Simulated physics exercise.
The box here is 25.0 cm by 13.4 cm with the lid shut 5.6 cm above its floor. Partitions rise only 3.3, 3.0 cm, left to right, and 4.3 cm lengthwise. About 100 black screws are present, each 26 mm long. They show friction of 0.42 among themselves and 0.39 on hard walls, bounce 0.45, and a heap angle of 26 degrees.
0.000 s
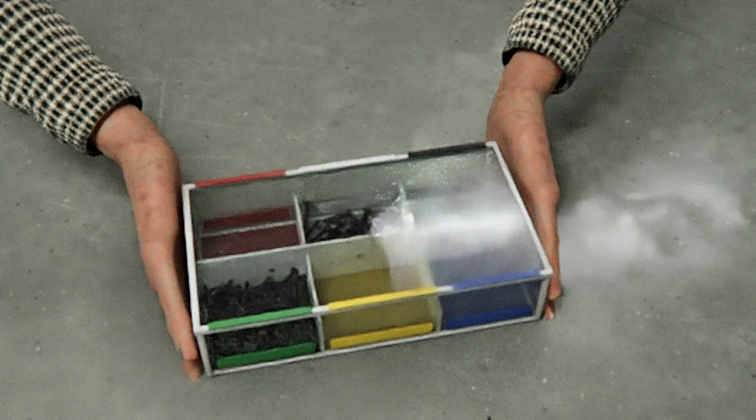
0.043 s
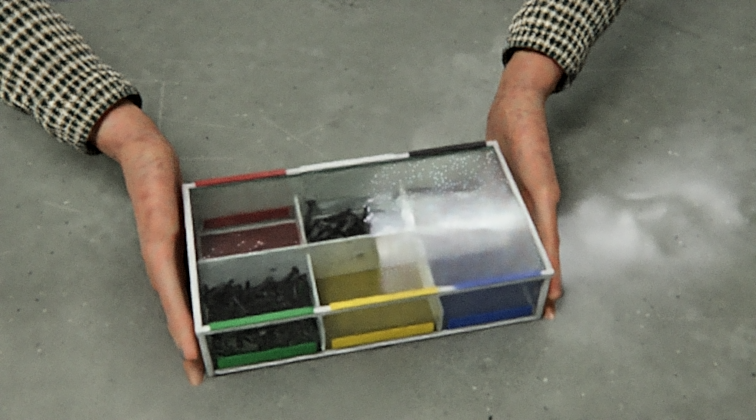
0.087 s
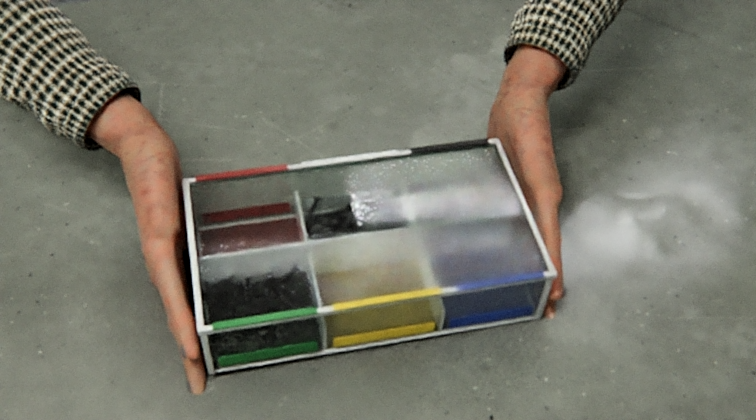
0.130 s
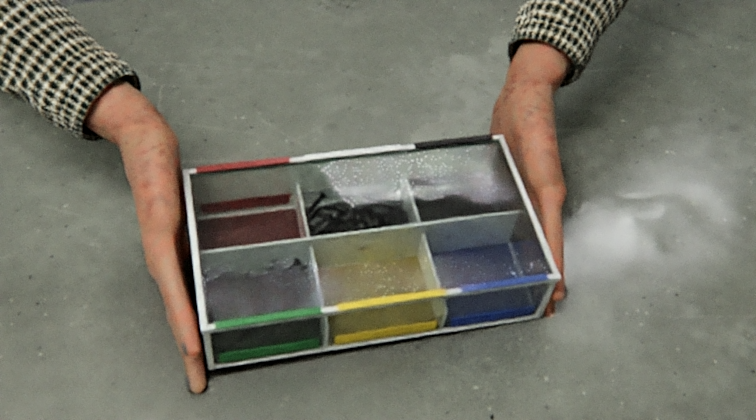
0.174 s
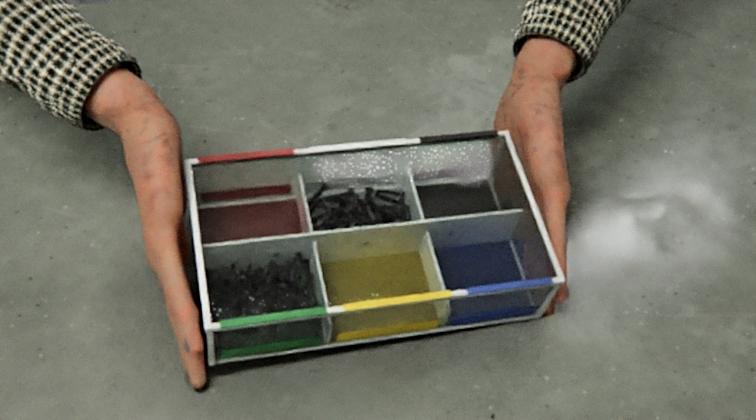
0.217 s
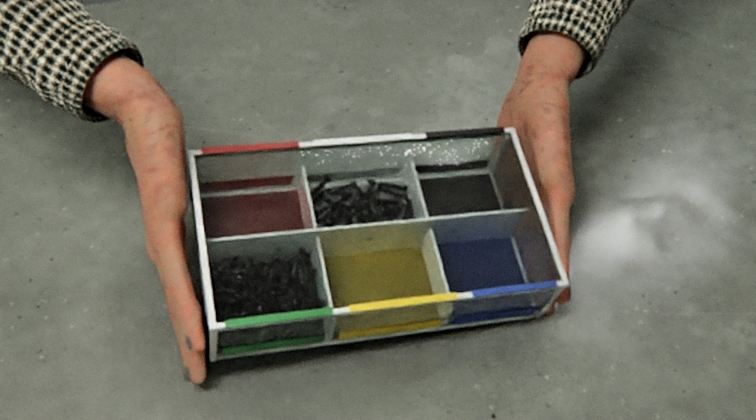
The footage shows two hands in checked sleeves holding a clear-lidded box of six colour-marked compartments, dark pieces lying in the green and white ones, and tilting it slightly as pale haze over the box clears, some lingering at right.
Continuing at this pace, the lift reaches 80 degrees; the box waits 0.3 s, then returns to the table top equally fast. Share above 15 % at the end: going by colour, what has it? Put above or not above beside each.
Red: Not above; blue: Not above; green: Above; yellow: Not above; white: Above; black: Not above.
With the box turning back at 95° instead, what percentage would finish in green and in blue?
Result - green 55 percent; blue 20 percent.
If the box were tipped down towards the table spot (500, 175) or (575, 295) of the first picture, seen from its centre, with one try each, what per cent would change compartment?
Near 40 and 30 per cent, in that order.
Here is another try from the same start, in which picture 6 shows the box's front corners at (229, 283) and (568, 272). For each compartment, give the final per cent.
So it works out as red at 0 percent, blue at 25 percent, green at 40 percent, yellow at 5 percent, white at 25 percent and black at 5 percent.
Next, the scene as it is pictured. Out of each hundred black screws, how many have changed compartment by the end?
Estimate: Some 10 %.
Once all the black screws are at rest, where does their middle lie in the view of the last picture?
In the last view, approximately (299, 320).
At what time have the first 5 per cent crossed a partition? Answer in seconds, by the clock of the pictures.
I'd put it at about 1.10 seconds on the clock.
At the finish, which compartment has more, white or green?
The green one.
After 1.13 s, tilt 80 degrees; green 65 %, yellow 5 %, white 30 %.
After 1.73 s, tilt 42 degrees; blue 5 %, green 65 %, white 25 %.
Then, at 2.39 s, tilt 0 degrees; blue 5 %, green 65 %, white 25 %.
By 2.8 s all is still; red 0 %, blue 5 %, green 65 %, yellow 0 %, white 25 %, black 0 %.
